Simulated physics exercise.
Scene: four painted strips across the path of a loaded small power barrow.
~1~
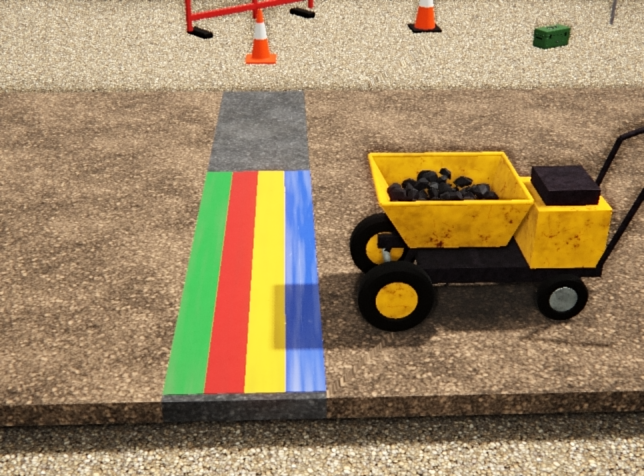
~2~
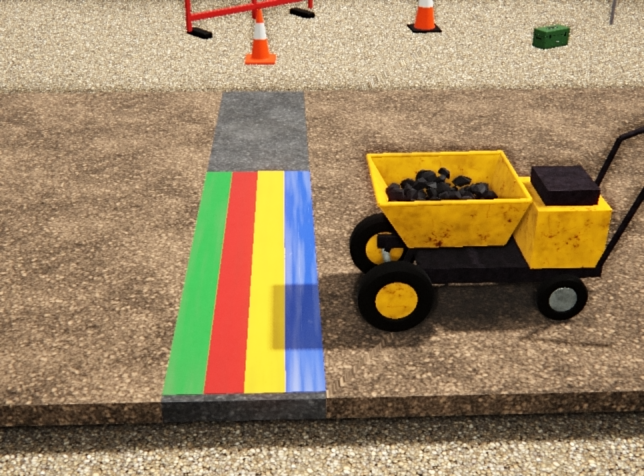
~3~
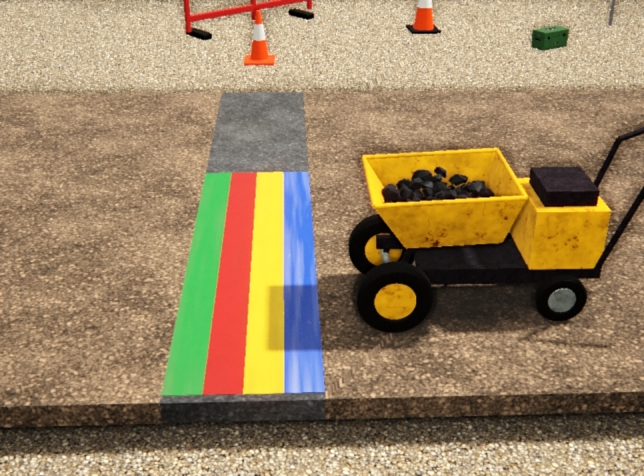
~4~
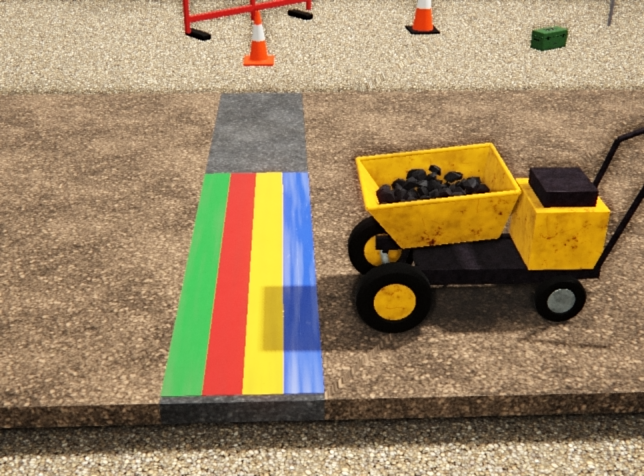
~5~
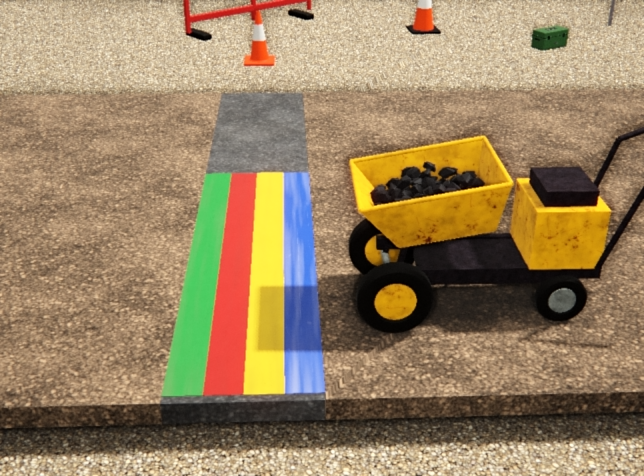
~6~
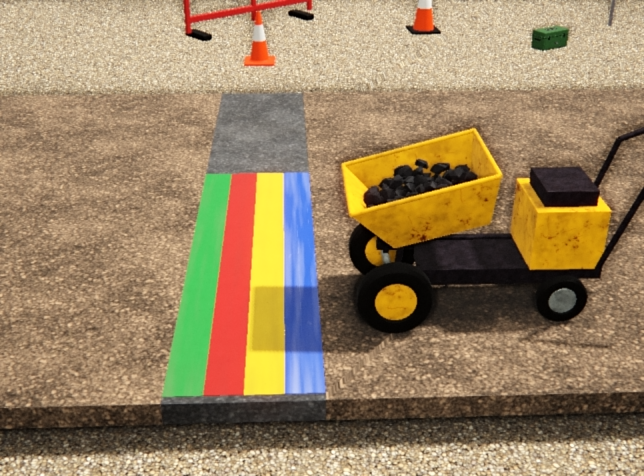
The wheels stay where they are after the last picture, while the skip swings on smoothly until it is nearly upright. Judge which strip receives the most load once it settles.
The strip receiving the most is the yellow one.
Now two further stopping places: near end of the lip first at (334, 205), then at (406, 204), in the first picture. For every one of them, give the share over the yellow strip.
Result: 0 in a hundred, then 40 in a hundred.
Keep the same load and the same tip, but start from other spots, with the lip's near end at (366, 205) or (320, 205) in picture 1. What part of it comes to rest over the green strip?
You'd get around 20 in a hundred, then 40 in a hundred.
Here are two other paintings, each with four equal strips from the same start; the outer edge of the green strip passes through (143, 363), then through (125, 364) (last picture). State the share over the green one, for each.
First 10 in a hundred, then 10 in a hundred.
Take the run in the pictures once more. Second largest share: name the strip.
That would be the red strip.
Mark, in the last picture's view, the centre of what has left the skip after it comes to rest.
Roughly at (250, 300).
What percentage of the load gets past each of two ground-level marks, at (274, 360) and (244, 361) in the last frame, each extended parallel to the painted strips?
In order: Near 70 %, then 50 %.
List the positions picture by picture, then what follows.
The first picture shows lip of the skip near (382, 204), level; top of the load near (434, 194), lumps of coal; blue strip near (304, 354); yellow strip near (266, 355); red strip near (228, 355); green strip near (189, 356).
The second picture shows lip of the skip near (380, 205), level; top of the load near (432, 194).
The third picture shows lip of the skip near (375, 207), tipped barely; top of the load near (428, 194).
The fourth picture shows lip of the skip near (368, 209), tipped a little; top of the load near (434, 187).
The fifth picture shows lip of the skip near (361, 211), tipped a little; top of the load near (447, 186).
The sixth picture shows lip of the skip near (352, 215), tipped clearly; top of the load near (440, 182); blue strip near (304, 356); yellow strip near (265, 357); red strip near (227, 357); green strip near (189, 358).
Shortly afterwards, skip tipped steeply; the whole lot in the skip.
Next, skip tipped right over; all but a few in the skip; a little over the yellow strip.
Some moments later, skip tipped right over; near a quarter in the skip; only a few over the blue strip; near a third over the yellow strip; near a quarter over the red strip; a little over the green strip; only a few off the paint.
In the end, skip tipped right over; a little in the skip; a little over the blue strip; near a third over the yellow strip; near a quarter over the red strip; a little over the green strip; a little off the paint.
